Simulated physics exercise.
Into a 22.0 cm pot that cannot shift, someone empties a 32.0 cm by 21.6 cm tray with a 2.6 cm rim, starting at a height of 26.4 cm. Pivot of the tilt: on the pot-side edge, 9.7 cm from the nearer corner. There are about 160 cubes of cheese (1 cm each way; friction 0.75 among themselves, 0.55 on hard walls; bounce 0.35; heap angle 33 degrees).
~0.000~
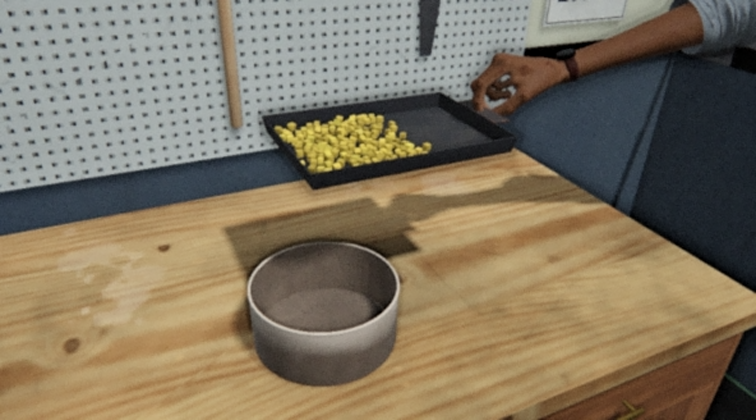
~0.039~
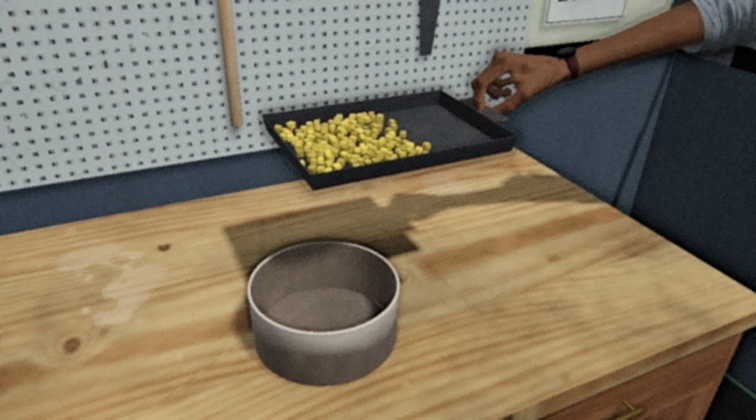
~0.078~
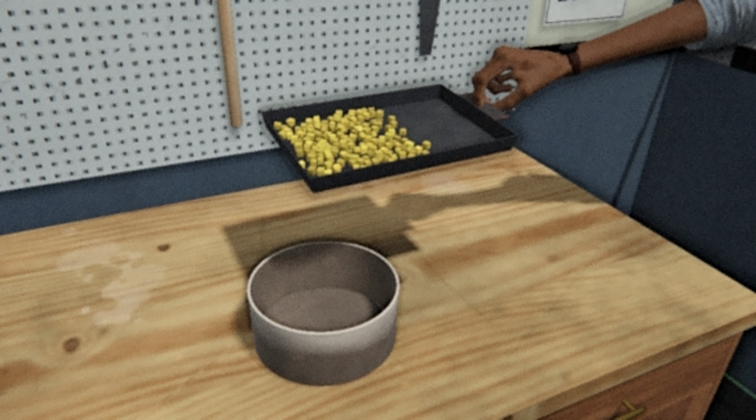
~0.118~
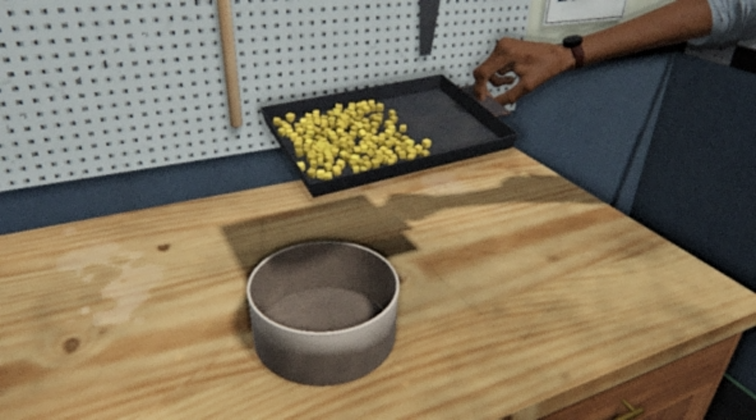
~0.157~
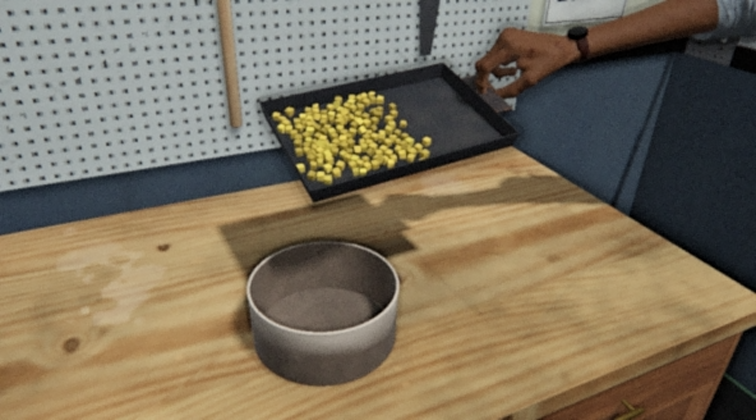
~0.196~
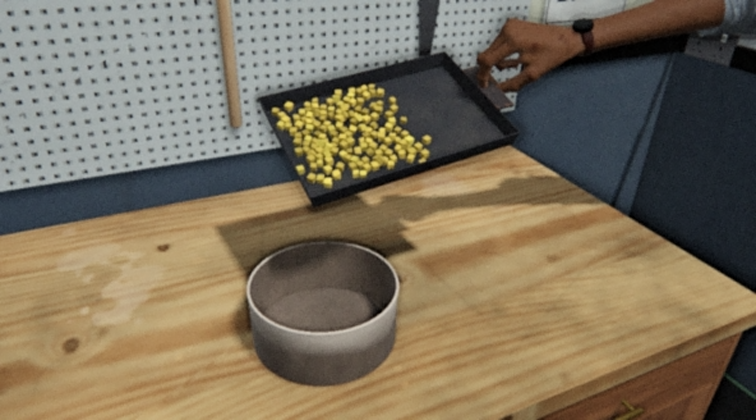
In this clip, a hand holds a dark tray of small yellow cubes above a wooden worktop, behind a round pot, and gradually tilts it toward the pot, its left front corner dipping lowest while the cubes stay bunched on the left.
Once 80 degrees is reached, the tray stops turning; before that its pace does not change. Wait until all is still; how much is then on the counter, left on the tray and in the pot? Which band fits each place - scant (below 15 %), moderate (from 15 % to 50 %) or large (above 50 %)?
In the end counter: A small batch; tray: A medium batch; pot: The main batch.
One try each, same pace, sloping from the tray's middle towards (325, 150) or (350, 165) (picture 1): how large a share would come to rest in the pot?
I'd put it at about 15 per cent for the first tilt and about 75 per cent for the second.
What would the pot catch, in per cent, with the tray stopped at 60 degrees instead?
Share in the pot: Around 35 %.
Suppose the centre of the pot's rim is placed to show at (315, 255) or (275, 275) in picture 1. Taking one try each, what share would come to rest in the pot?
I'd say close to 40 percent for the first spot and 40 percent for the second.
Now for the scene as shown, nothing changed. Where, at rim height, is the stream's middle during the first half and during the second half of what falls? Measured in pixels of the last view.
Early: About (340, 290); late: About (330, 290).
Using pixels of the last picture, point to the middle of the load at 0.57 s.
Near pixel (345, 179).
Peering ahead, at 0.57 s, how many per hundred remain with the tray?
Close to 100 in a hundred parts of the load.
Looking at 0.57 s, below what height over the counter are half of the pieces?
Median height: Approx. 24 cm.
After 0.42 s, tilt 50 degrees; the tray holds 100 %, the pot 0 %.
Then, at 0.57 s, tilt 71 degrees; the tray holds 100 %, the pot 0 %.
After 0.84 s, tilt 80 degrees; the tray holds 40 %, the pot 55 %.
By 2.2 s all is still; counter 0 %, tray 25 %, pot 75 %.
